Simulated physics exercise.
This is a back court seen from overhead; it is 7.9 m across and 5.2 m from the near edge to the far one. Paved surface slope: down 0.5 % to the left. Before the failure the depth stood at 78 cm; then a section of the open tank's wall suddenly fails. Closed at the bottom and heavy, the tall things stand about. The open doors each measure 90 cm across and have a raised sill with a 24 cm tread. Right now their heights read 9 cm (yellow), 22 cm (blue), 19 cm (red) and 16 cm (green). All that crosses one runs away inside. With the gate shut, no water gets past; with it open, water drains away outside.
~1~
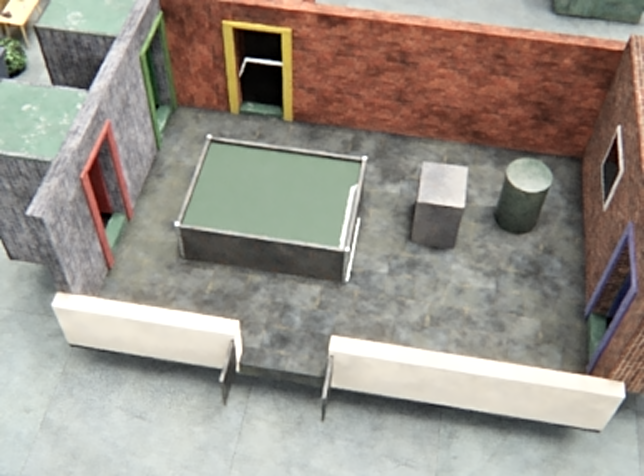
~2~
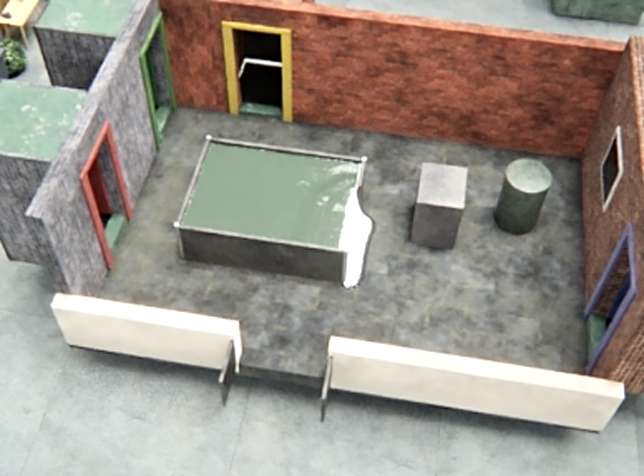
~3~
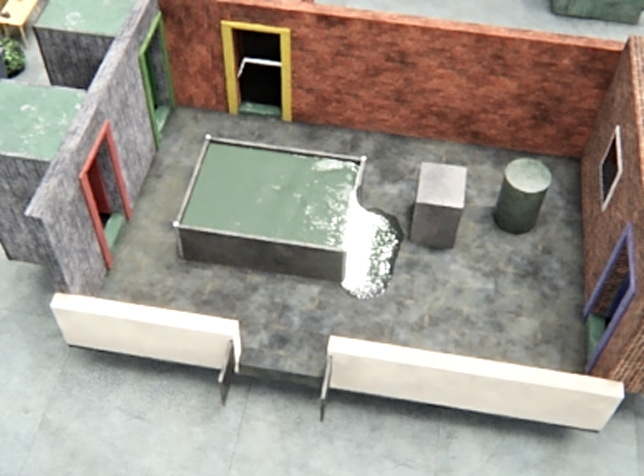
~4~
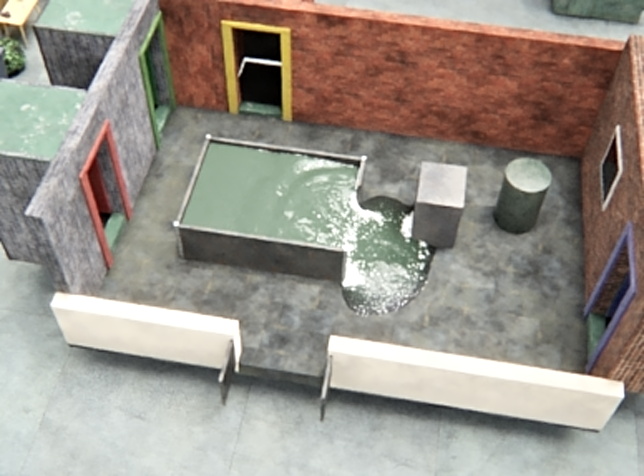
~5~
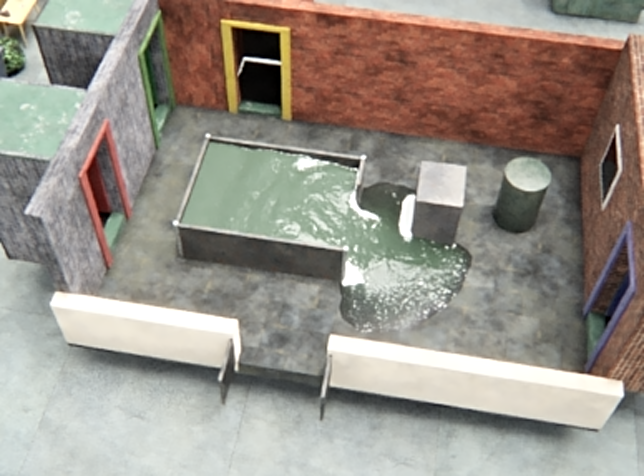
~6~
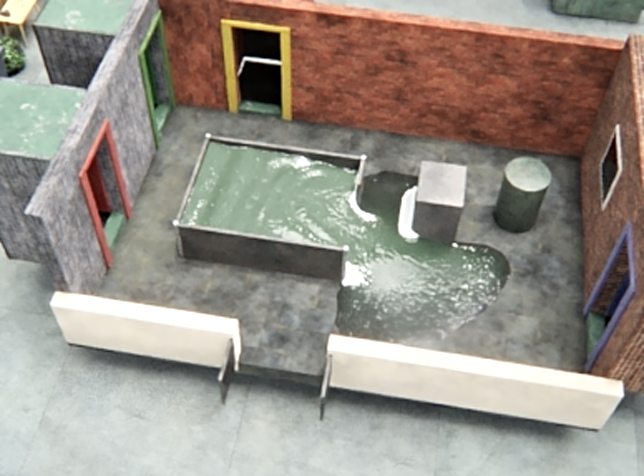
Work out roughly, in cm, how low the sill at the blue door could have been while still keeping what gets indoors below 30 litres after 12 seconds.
No lower than about 32 cm.
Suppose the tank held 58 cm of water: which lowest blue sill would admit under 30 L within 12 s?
22 cm.
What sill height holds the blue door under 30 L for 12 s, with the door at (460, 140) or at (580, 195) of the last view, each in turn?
In turn: About 10.0 cm, about 12.0 cm.
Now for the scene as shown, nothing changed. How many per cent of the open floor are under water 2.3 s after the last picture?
Some 55 per cent is wet.
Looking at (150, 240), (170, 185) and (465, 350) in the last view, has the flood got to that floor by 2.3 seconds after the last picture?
Listed order - unwetted, unwetted, soaked through.
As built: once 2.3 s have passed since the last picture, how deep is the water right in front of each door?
Centimetres: Yellow = 4, blue = 40, red = 0, green = 0.
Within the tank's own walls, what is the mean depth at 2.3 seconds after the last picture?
About 33 cm.
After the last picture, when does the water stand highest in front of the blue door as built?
Approximately 2.0 s.
Then, 0.7 s after the last picture water covers 40 % of the floor, deepest (45 cm) near (407, 236); 24 cm at the blue door, 0 litres in over its 22 cm sill.
Then, 2.3 s after the last picture water covers 55 % of the floor, deepest (40 cm) near (578, 371); 40 cm at the blue door, 77 litres in over its 22 cm sill.
Then, 11.3 s after the last picture water covers 100 % of the floor, deepest (20 cm) near (162, 336); 9 cm at the blue door, 136 litres in over its 22 cm sill.
At the blue door as built, the water peaked near 42 cm, 2.1 s after the last picture.
With a sill of 29 cm, 50 litres would have come in within the 12 s; with 39 cm, 7 litres. So under 30 litres takes about 32 cm.
